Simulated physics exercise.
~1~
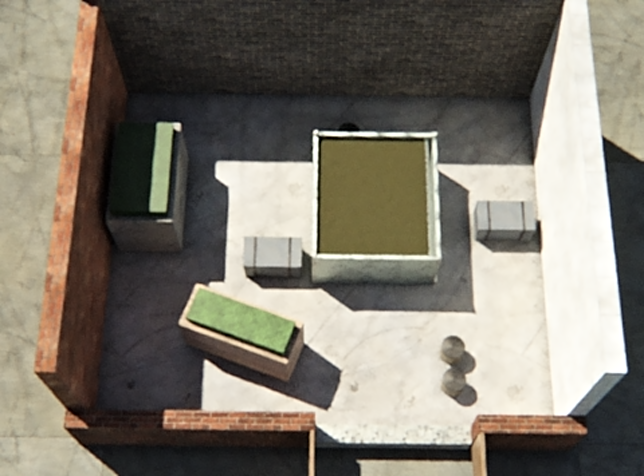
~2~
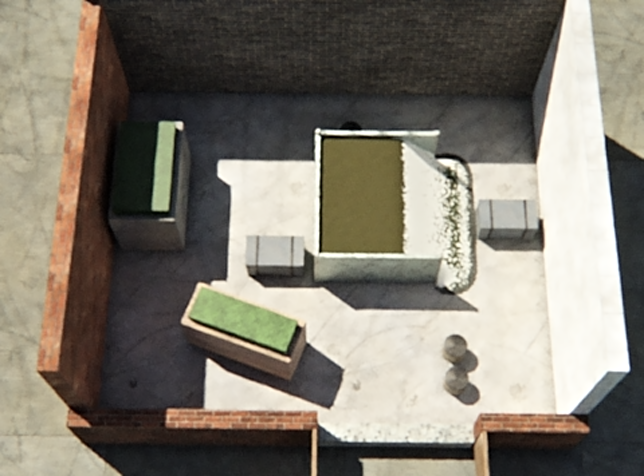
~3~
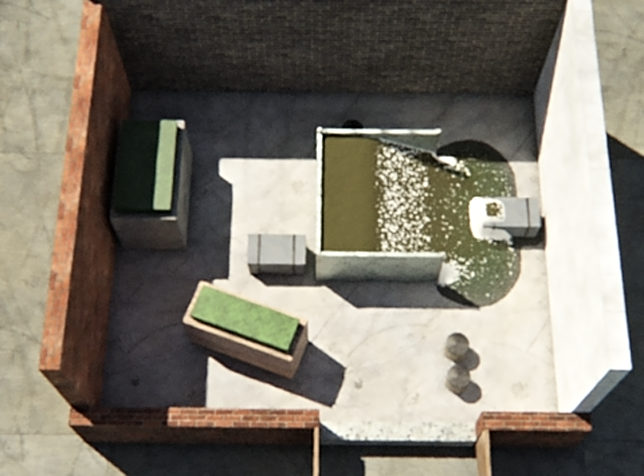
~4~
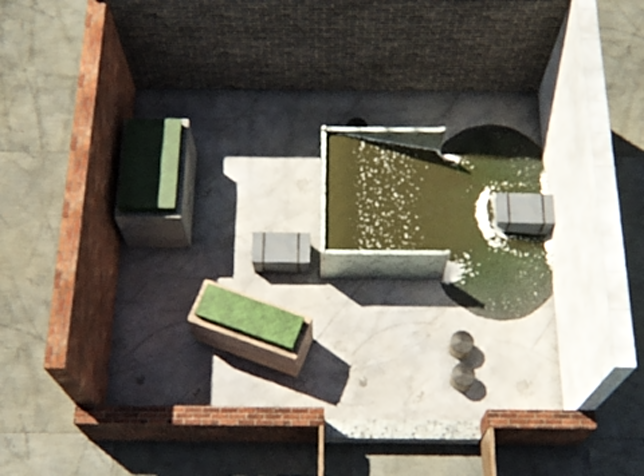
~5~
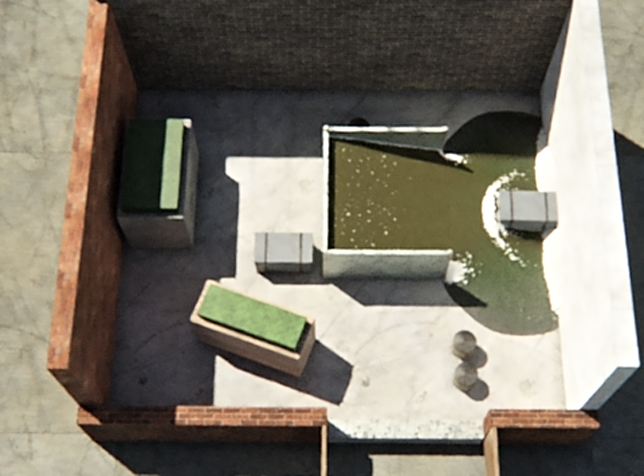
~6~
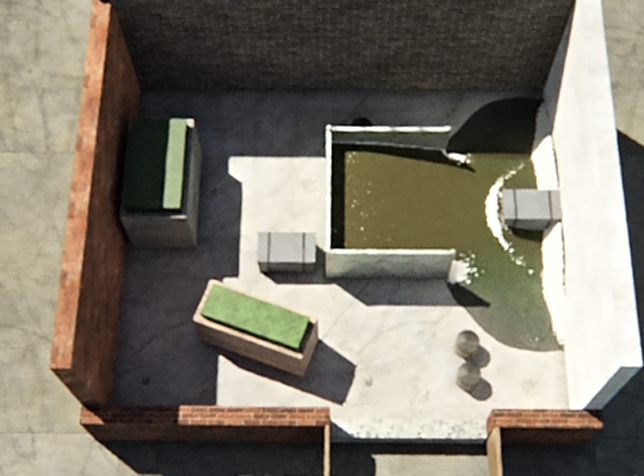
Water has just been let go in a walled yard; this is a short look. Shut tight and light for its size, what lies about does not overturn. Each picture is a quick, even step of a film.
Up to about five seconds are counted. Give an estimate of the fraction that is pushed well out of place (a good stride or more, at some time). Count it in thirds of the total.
Out of the total, two thirds or more.
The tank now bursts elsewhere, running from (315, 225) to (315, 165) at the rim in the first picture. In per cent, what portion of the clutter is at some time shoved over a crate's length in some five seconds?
My figure is about 40 %.
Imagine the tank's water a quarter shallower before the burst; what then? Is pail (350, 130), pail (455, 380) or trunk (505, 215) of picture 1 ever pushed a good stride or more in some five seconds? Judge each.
Order as given: Displaced that much; displaced that much; displaced that much.
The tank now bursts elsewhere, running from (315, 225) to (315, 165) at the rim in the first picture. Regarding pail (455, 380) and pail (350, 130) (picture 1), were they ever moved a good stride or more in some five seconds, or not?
Taking them in order, short of it and covered the distance.
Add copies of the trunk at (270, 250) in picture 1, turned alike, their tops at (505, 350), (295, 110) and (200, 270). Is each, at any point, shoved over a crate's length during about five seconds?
The first travels far, the second travels far and the third sits tight.
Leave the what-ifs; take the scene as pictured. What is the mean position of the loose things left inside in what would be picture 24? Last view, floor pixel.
Around pixel (347, 267).
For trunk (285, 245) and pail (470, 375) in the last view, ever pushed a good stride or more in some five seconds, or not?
Note - item one not the full distance, item two displaced that much.
A moment on, 0 of 5 are well off their spots; 1 afloat.
Next, 0 of 5 are well off their spots; 1 afloat.
Later, 4 of 5 are well off their spots; 0 afloat.
In the end, 4 of 5 are well off their spots, and 4 have been at some point; 2 afloat.
